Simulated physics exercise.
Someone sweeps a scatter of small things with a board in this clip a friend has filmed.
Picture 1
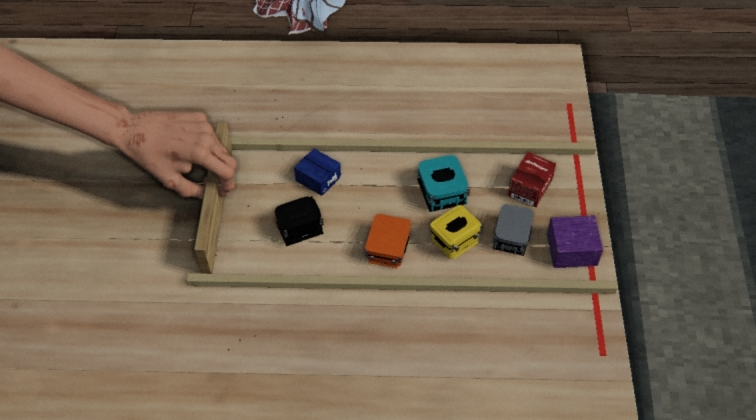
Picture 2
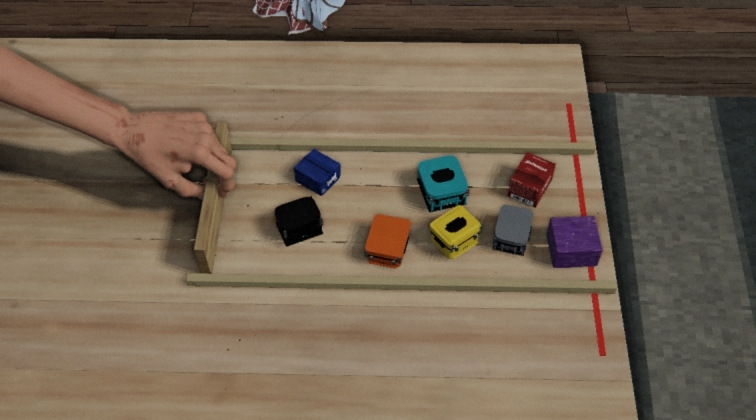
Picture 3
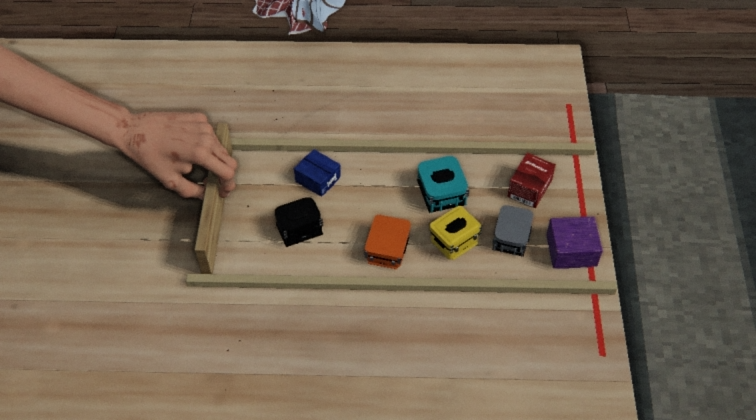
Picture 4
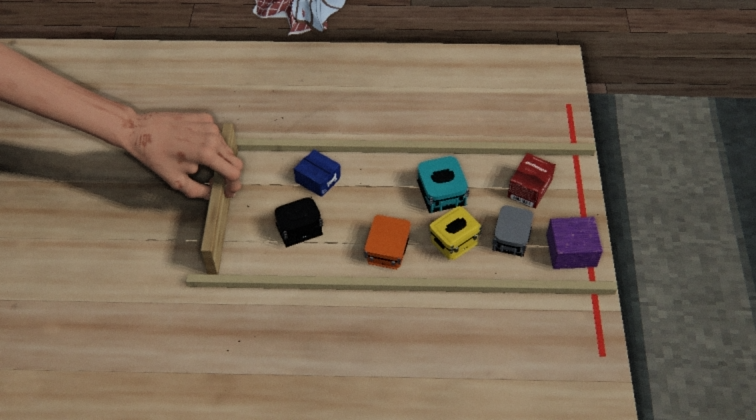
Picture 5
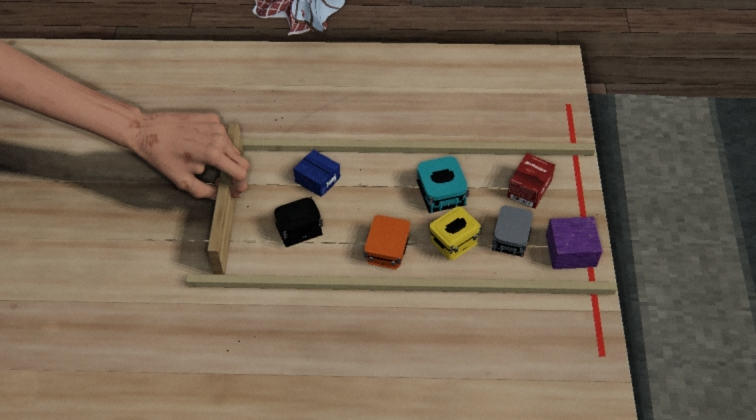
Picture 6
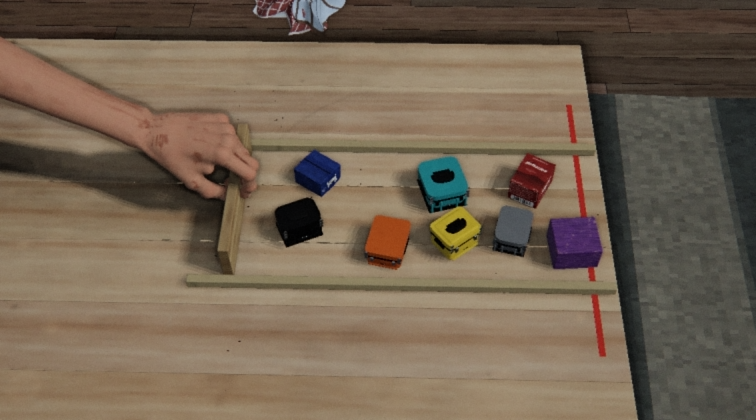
The footage shows a hand sliding an upright wooden board slightly to the right between two wooden strips on a table, while the scattered small coloured boxes and cases ahead of it, some near a red tape line, stay still.
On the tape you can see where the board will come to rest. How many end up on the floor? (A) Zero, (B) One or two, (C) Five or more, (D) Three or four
(C) Five or more.
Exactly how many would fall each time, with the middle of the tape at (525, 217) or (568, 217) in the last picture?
Try by try, 3 and 5.
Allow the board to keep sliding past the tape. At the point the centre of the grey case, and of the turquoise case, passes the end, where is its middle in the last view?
The middle is at (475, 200) when it's the grey case, and at (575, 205) when it's the turquoise case.
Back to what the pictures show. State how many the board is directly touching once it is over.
It's 2 of them.
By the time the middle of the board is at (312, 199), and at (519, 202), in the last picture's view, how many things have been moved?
At the first point the count is 2, at the second it's 8.
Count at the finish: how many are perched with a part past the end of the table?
2 overhanging.
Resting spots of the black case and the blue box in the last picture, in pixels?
Answer: First (610, 234), after that (595, 162).
A little later, none off yet; purple block at rest near (574, 243); red box at rest near (532, 181); grey case at rest near (513, 232).
Next, none off yet; purple block shifted about its own width near (617, 246); red box at rest near (535, 182); grey case shifted about its own width near (575, 234).
Later still, two off so far; purple block dropping; red box shifted about its own width near (590, 176); grey case fallen.
When it is over, the number that fall off is five or more; down, orange case, turquoise case, yellow case, grey case, red box and purple block.
